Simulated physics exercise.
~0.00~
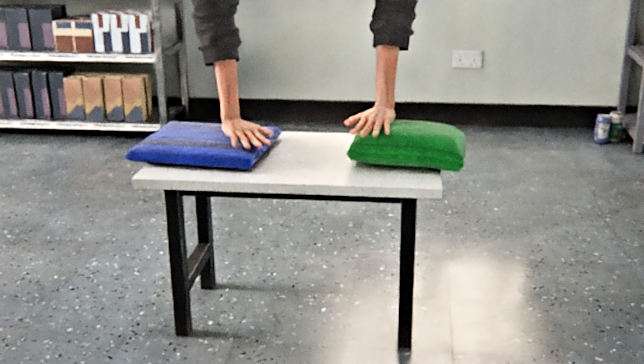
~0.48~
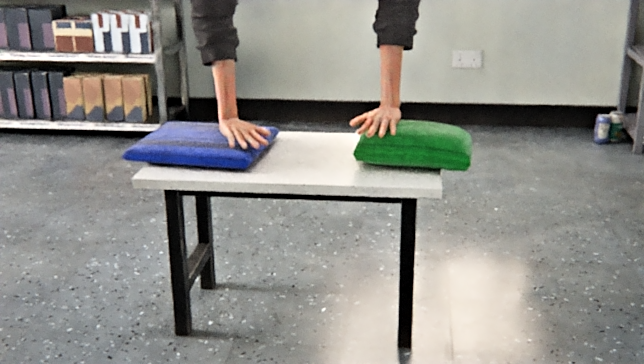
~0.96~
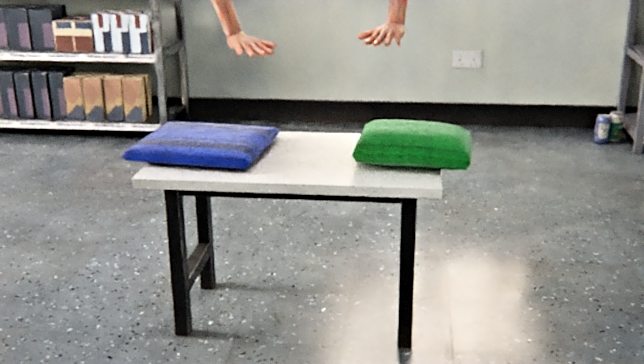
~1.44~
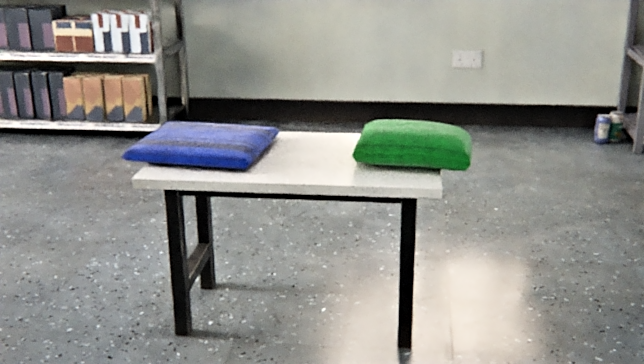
Two hands pressing on a blue pad and a green soft bag, then lifting away, leaving both resting on the low table.
